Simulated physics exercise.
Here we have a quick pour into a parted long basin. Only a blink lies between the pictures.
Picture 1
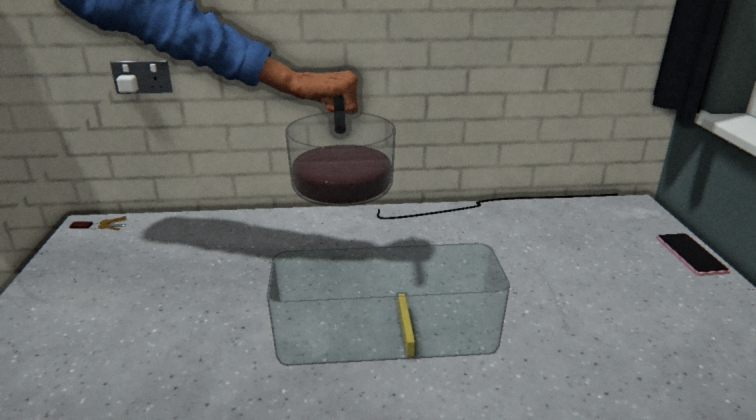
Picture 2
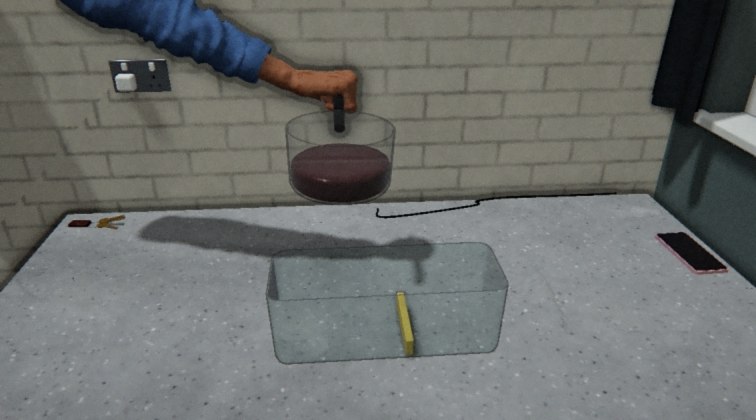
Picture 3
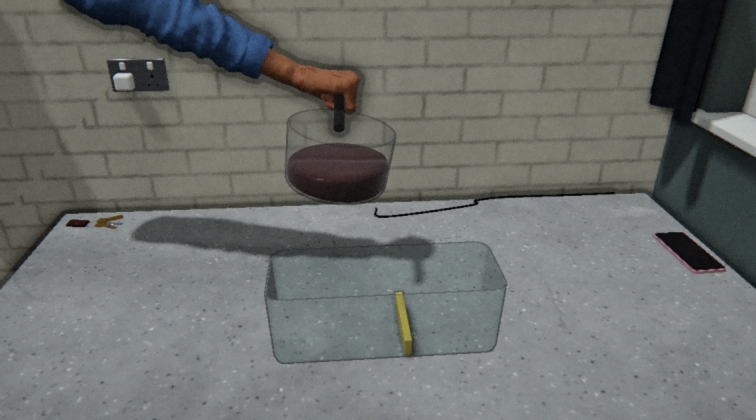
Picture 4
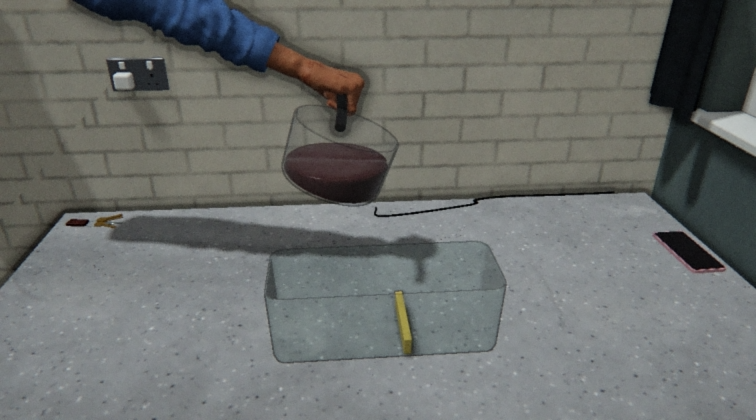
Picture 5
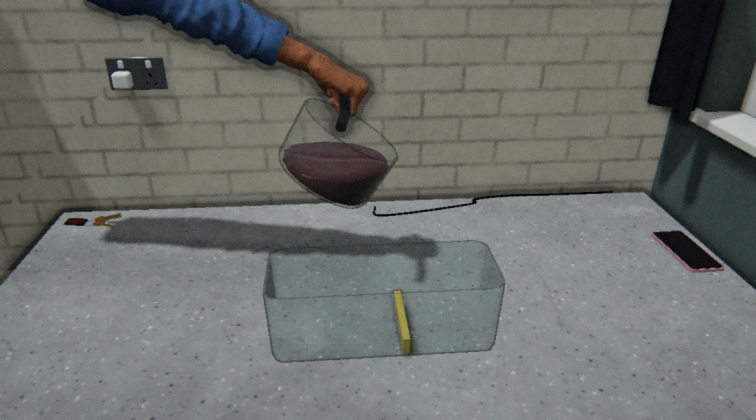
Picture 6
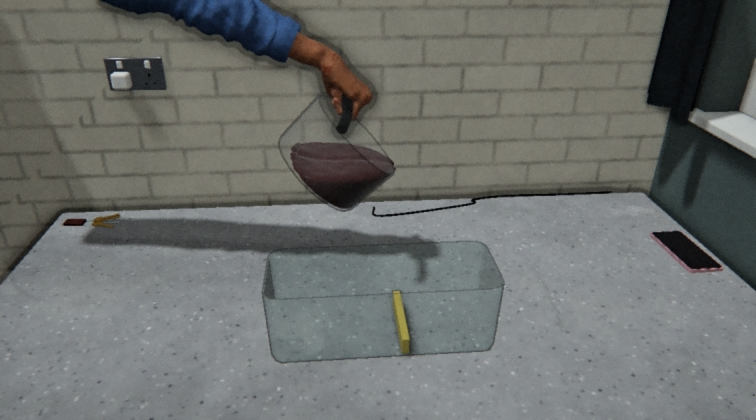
A brown hand in a blue sleeve, reaching in from the upper left, holds a clear round vessel of dark red liquid and tilts it steadily rightward, the liquid shifting inside. Below, on a speckled grey worktop seen from the front and slightly above, stands a clear long basin with a yellow divider. Keys lie left and a phone right, before a pale brick wall with a socket, while the view drifts very slightly.
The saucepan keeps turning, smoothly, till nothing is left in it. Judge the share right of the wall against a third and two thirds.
The share right of the wall is above two thirds.
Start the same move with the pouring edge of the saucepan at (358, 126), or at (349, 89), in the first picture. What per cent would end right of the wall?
Near 25 % and 25 %.
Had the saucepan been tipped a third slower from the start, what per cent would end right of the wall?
About 85 per cent.
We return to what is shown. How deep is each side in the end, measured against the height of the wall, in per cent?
Near 10 on the left, 90 on the right.
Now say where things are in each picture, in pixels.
In the first picture, it leans 0°; its right rim is at (394, 129); the wine meets the walls at (292, 162) and (391, 159); the long basin's rim runs from (271, 277) to (500, 266); the wall's top is at (406, 317).
In the second picture, it leans 2°; its right rim is at (394, 129); the wine meets the walls at (291, 161) and (390, 158).
In the third picture, it leans 9°; its right rim is at (395, 135); the wine meets the walls at (288, 160) and (388, 159).
In the fourth picture, it leans 19°; its right rim is at (397, 144); the wine meets the walls at (285, 157) and (388, 159).
In the fifth picture, it leans 32°; its right rim is at (396, 155); the wine meets the walls at (282, 152) and (388, 159).
In the sixth picture, it leans 46°; its right rim is at (392, 169); the wine meets the walls at (291, 150) and (394, 162).
A moment on, the saucepan is tipped on its side and 38 per cent is still to pour, 0 is left of the wall and 19 right of it.
Next, the saucepan is tipped right over and 10 per cent is still to pour, 10 is left of the wall and 64 right of it.
Then the saucepan is tipped right over and 1 per cent is still to pour, 11 is left of the wall and 84 right of it.
Later the saucepan is tipped right over and 0 per cent is still to pour, 11 is left of the wall and 87 right of it.
In the end 14 per cent lies left of the wall, 85 right of it and 1 outside.
